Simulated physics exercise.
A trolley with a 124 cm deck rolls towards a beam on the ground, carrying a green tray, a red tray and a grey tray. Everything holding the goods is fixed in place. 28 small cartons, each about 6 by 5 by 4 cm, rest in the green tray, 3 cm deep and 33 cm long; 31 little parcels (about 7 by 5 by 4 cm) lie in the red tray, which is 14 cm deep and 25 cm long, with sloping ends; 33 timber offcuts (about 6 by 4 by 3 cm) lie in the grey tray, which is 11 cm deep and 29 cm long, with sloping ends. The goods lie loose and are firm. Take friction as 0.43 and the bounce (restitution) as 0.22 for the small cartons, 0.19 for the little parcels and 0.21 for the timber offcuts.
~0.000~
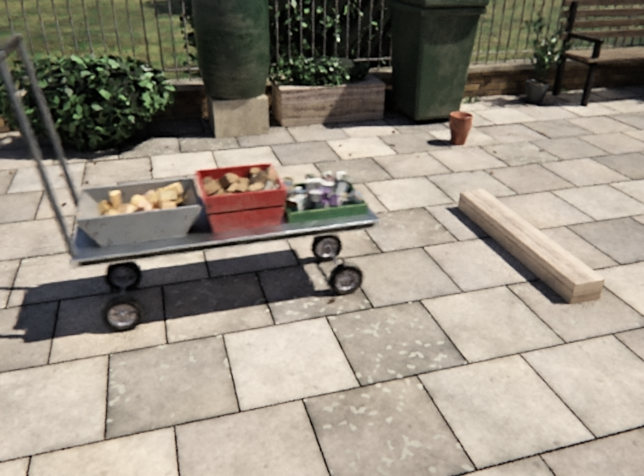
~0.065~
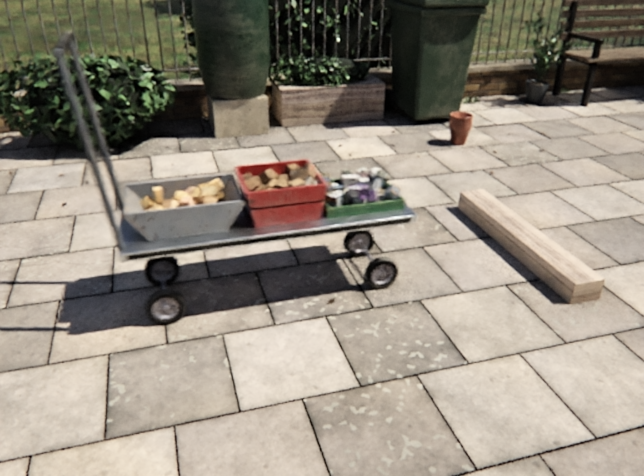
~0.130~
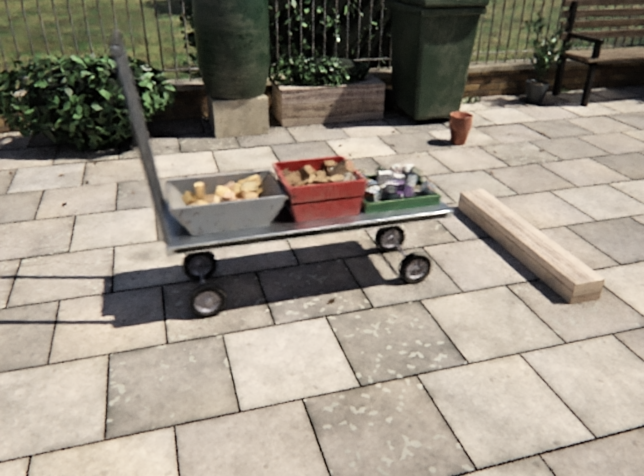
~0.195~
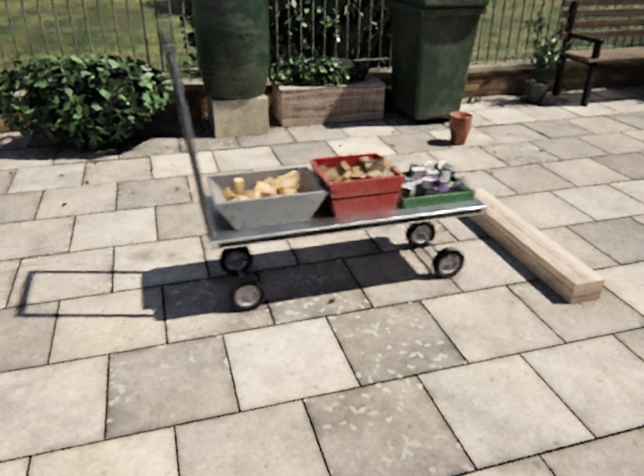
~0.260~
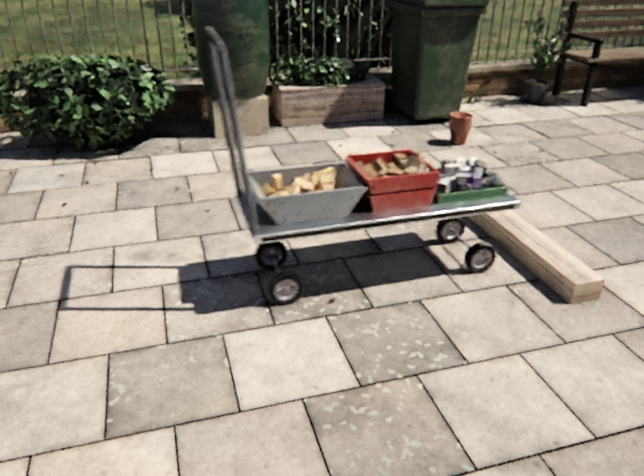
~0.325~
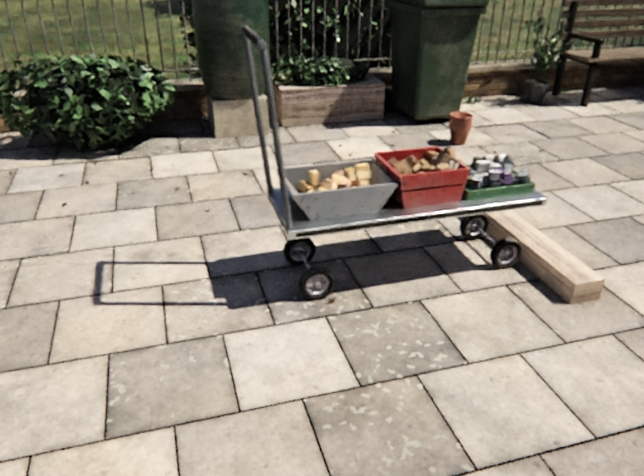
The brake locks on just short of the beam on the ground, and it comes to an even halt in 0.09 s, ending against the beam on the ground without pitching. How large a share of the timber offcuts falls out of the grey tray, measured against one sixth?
Spilled: Lower than a sixth.
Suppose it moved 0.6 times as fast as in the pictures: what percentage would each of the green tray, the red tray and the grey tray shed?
In that case the green tray sheds 30 per cent, the red tray 0 per cent and the grey tray 0 per cent.
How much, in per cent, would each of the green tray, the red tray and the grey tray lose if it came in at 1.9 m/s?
Then the green tray sheds 20 per cent of its load, the red tray 0 per cent, and the grey tray 0 per cent.
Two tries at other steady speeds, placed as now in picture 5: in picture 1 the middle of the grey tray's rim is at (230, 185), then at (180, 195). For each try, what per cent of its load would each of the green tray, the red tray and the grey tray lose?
Try by try, the green tray would lose 10 then 20 per cent, the red tray 0 then 0 per cent, and the grey tray 0 then 0 per cent.
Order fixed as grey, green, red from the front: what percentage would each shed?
Green tray 10 %, red tray 0 %, grey tray 10 %.
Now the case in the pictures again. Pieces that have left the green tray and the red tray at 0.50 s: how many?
Estimate at that time - green tray 8, red tray 1, give or take.
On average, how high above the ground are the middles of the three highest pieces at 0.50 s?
About 60 cm.
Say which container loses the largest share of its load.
The green tray is the one.
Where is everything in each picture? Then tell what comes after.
In the first frame (each is followed by its nearest rim corner in this view), grey tray, (77, 220); red tray, (205, 198); 87 cm short of the stop; none out.
In the second frame, grey tray, (125, 214); red tray, (249, 193); 70 cm short of the stop.
In the third frame, grey tray, (172, 209); red tray, (291, 188); 52 cm short of the stop.
In the fourth frame, grey tray, (217, 204); red tray, (332, 184); 35 cm short of the stop.
In the fifth frame, grey tray, (260, 199); red tray, (371, 179); 18 cm short of the stop.
In the sixth frame, grey tray, (294, 195); red tray, (402, 176); stopping; none out.
After 0.38 s, green tray 26 in, 2 out, red tray 31 in, 0 out and grey tray 33 in, 0 out.
After 0.50 s, green tray 19 in, 9 out, red tray 30 in, 1 out and grey tray 32 in, 1 out.
After 0.73 s, green tray 18 in, 10 out, red tray 30 in, 1 out and grey tray 32 in, 1 out.
Outcome (at 1.23 s), green tray 18 in, 10 out, red tray 30 in, 1 out and grey tray 32 in, 1 out. Asked share, 1 of 33, 3 per cent.
